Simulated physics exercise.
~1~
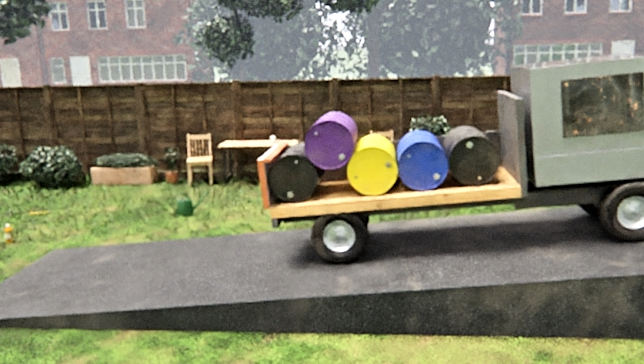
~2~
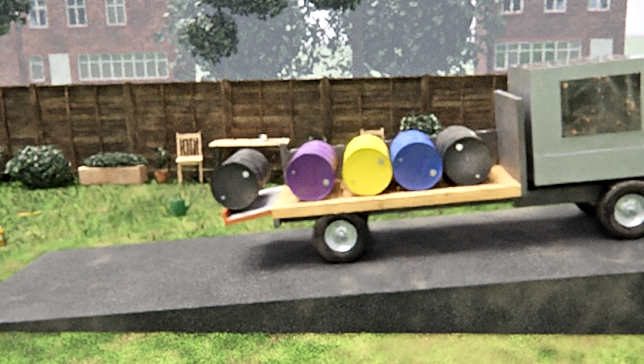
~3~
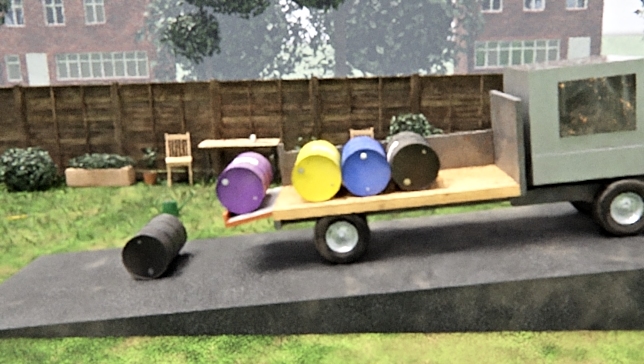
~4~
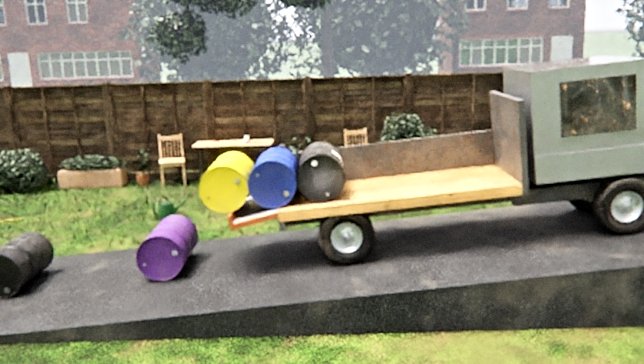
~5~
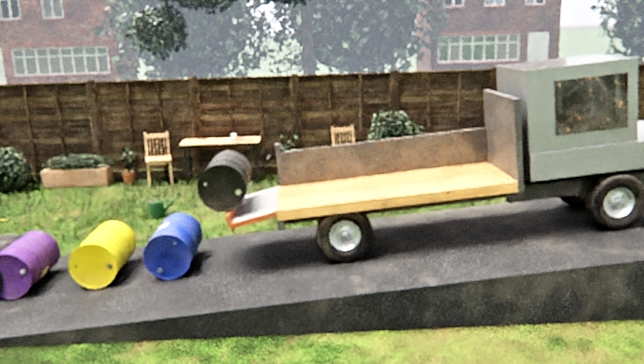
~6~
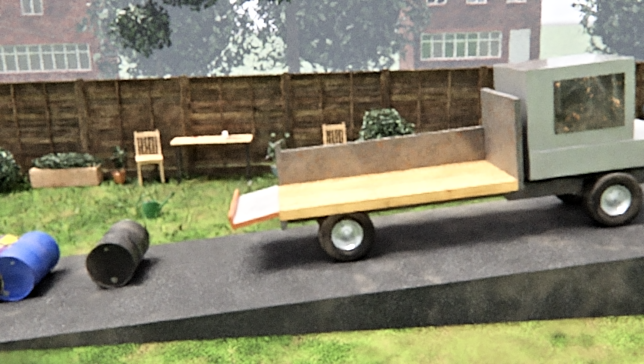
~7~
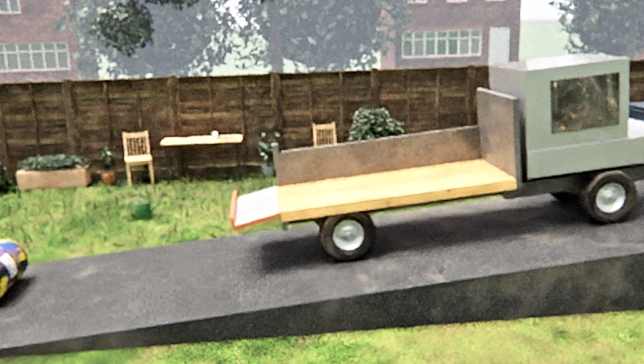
On a dark slope before a garden fence, five coloured drums rolling left off a grey truck's lowered tailgate, leaving the bed empty.
